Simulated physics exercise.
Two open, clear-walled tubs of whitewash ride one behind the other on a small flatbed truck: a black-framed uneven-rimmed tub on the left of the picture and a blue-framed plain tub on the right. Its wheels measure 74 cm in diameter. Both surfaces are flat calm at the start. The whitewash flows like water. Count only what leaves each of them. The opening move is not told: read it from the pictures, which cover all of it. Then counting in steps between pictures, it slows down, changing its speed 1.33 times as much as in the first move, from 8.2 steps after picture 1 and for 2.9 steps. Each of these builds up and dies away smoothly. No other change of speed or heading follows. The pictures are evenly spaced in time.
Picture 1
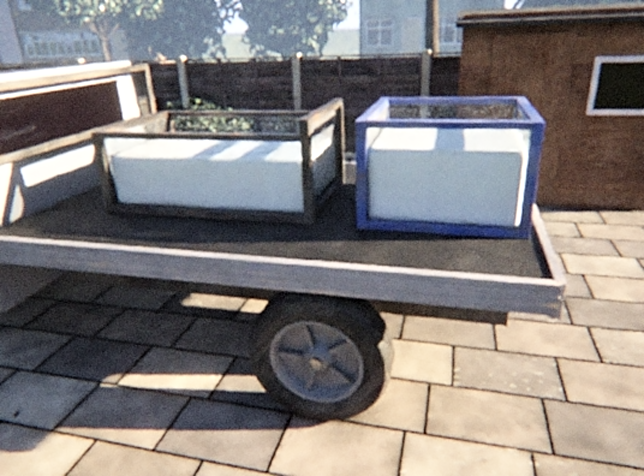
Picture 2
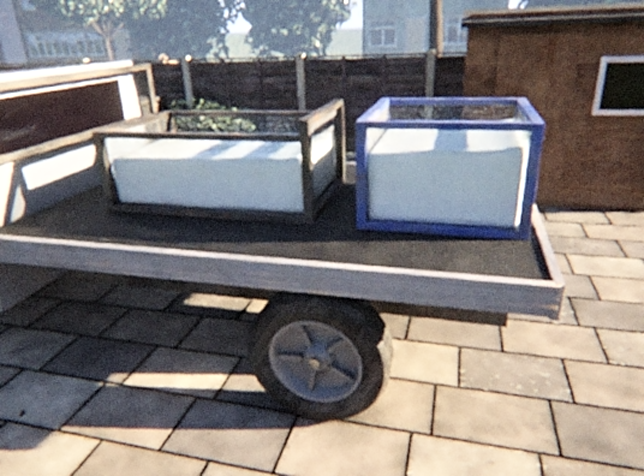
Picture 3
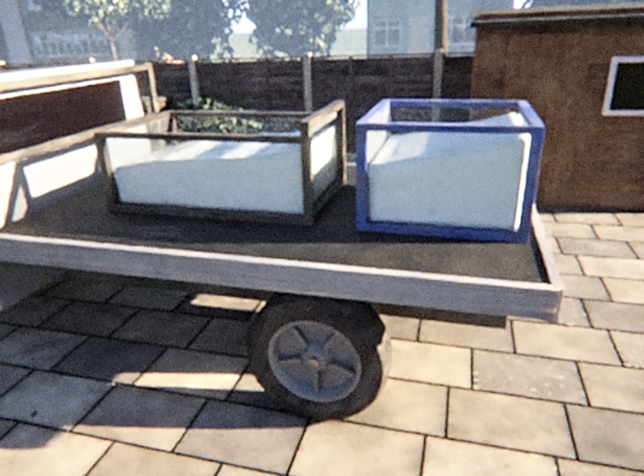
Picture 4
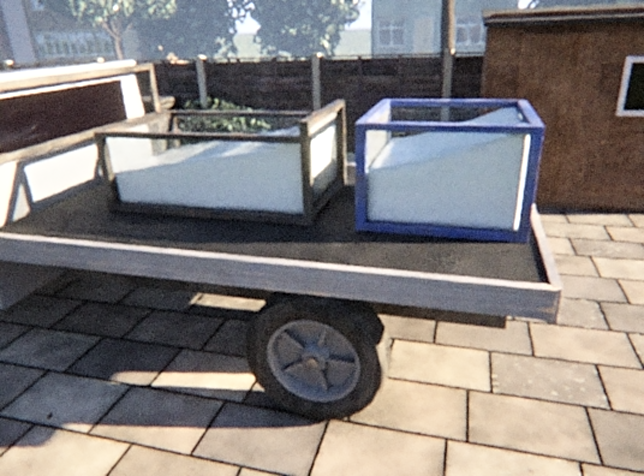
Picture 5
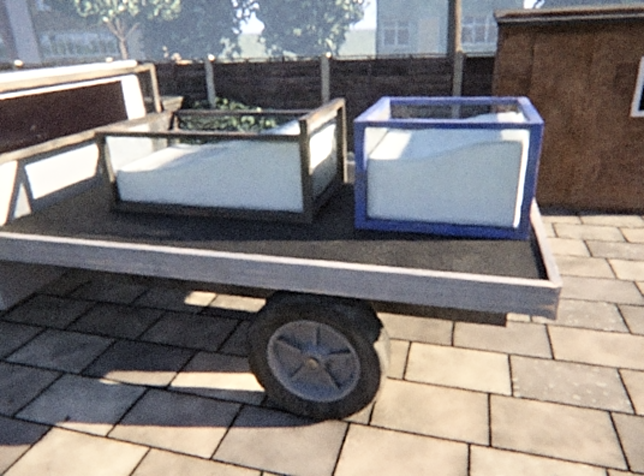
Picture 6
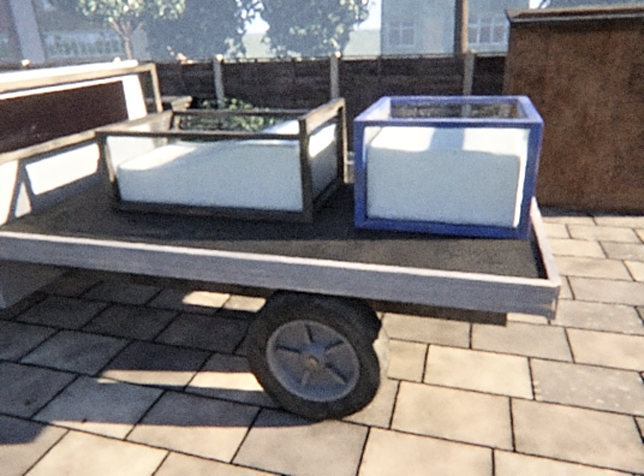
We see a flatbed truck roll left past a fence and shed, carrying two clear-walled tubs of white liquid; the liquid sinks at their left ends and climbs toward the right, then nearly levels in the blue-framed tub.
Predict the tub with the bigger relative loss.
The left tub loses the larger share.
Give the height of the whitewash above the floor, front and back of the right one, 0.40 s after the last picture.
About 44 cm in front and 32 cm behind.
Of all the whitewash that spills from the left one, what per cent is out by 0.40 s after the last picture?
Some 0 per cent by then.
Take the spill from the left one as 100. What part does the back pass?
Some 0 per cent of it.
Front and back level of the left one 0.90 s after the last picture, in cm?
About 46 cm in front and 10 cm behind.
Another 0.40 s on from the last picture, the left one has lost nothing (front 39 cm, back 26 cm); the right one has lost nothing (front 44 cm, back 31 cm).
Another 0.90 s on from the last picture, the left one has lost 1 per cent, over the front (front 46 cm, back 10 cm); the right one has lost nothing (front 45 cm, back 31 cm).
Another 1.40 s on from the last picture, the left one has lost 2 per cent, over the front (front 28 cm, back 47 cm); the right one has lost nothing (front 34 cm, back 46 cm).
Another 3.83 s on from the last picture, the left one has lost 5 per cent, over the front; the right one has lost nothing.
